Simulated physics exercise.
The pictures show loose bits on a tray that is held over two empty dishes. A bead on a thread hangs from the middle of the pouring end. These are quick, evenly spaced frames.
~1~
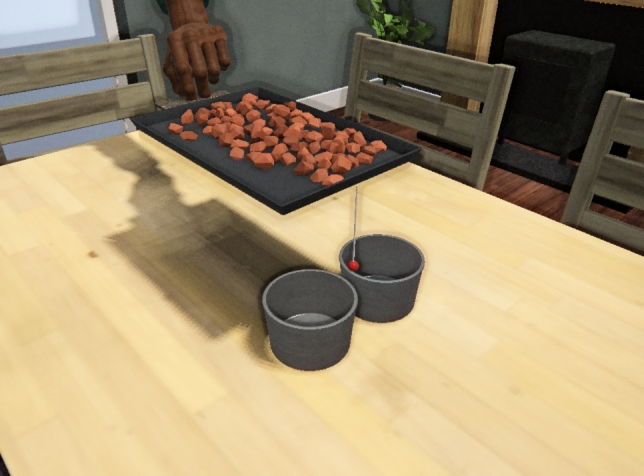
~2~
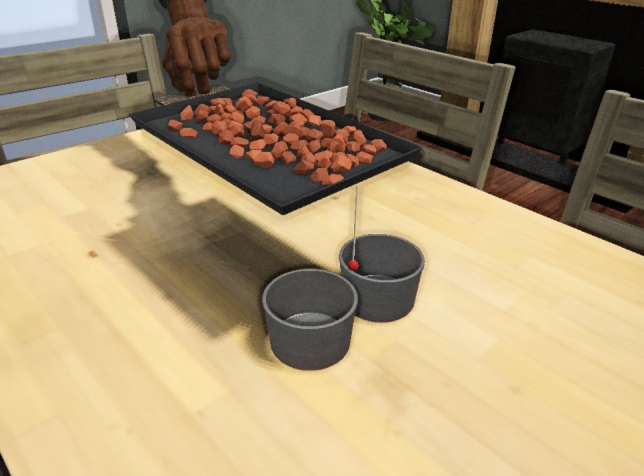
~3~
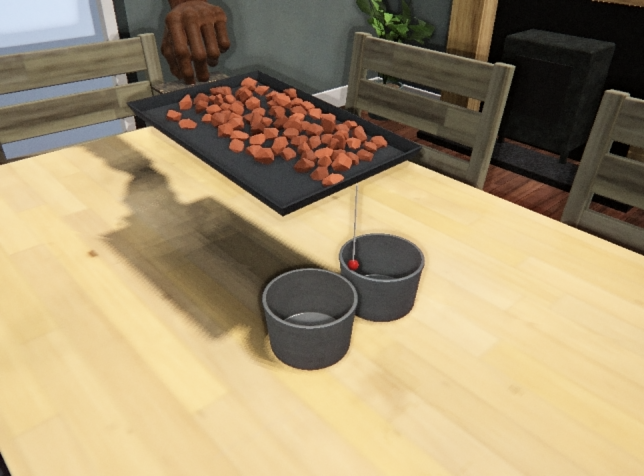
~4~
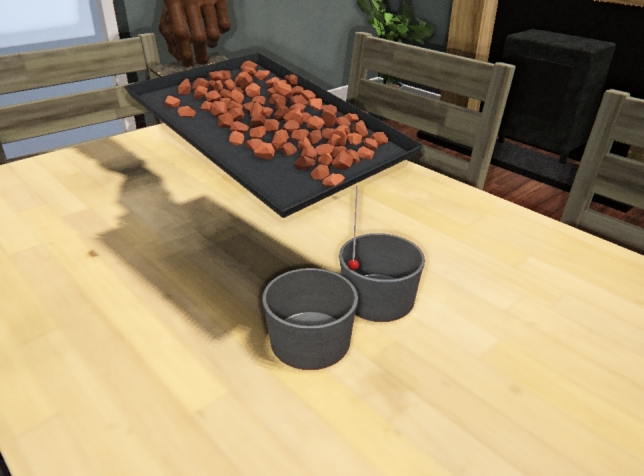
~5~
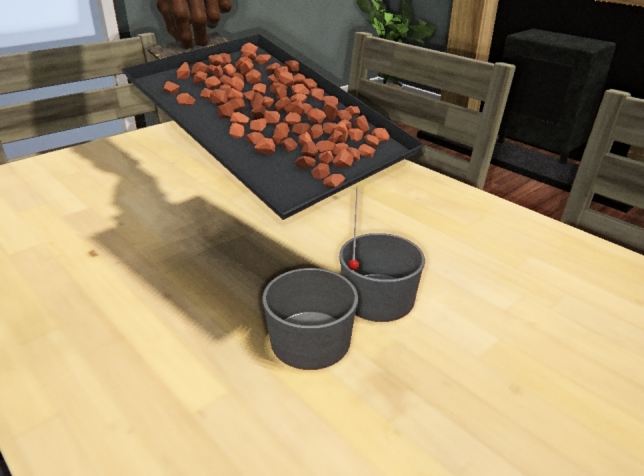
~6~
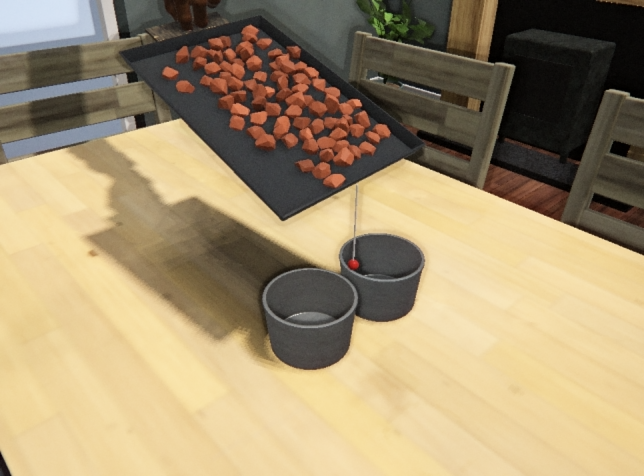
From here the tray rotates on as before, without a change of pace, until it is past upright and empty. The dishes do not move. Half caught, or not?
The two hold only the smaller part of the load.
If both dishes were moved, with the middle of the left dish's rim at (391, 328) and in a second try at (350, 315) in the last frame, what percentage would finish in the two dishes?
First some 40, then 60 per cent.
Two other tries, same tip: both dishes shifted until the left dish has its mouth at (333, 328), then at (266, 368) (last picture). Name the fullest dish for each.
At the first place the left-hand dish, at the second the right dish.
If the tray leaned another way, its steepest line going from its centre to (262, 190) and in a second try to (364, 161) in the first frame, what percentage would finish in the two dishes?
Near 50 % and 30 %.
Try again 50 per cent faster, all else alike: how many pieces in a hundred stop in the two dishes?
Close to 0 per cent.
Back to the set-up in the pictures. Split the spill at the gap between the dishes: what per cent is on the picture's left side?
Near 40 %.
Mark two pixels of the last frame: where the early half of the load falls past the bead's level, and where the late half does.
Around (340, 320) and then (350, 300).
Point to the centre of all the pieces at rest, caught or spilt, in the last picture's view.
Roughly at (368, 397).
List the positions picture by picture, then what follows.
Corners of the pouring end near (283, 201) and (414, 148), level; middle of the load near (281, 132), bits of crushed brick; left dish near (341, 339); right dish near (411, 293); bead on its thread near (353, 266), in the first frame.
Corners of the pouring end near (283, 201) and (414, 147), level; middle of the load near (281, 130), in the second frame.
Corners of the pouring end near (283, 203) and (415, 146), tipped barely, lowest at the left corner; middle of the load near (281, 123), in the third frame.
Corners of the pouring end near (284, 205) and (416, 144), tipped a little, lowest at the left corner; middle of the load near (281, 114), in the fourth frame.
Corners of the pouring end near (284, 208) and (417, 143), tipped a little, lowest at the left corner; middle of the load near (282, 105), in the fifth frame.
Corners of the pouring end near (284, 210) and (418, 142), tipped clearly, lowest at the left corner; middle of the load near (283, 96); left dish near (341, 337); right dish near (411, 292), in the sixth frame.
Shortly afterwards, tray tipped steeply; the bulk on the tray; a little in the air.
Next, tray tipped past a quarter turn; a little in the left dish; the bulk outside both; only a few in the air.
Some moments later, tray tipped past a quarter turn; a little in the left dish; the bulk outside both.
In the end, tray tipped past a quarter turn; a little in the left dish; none at all in the right dish; the bulk outside both.
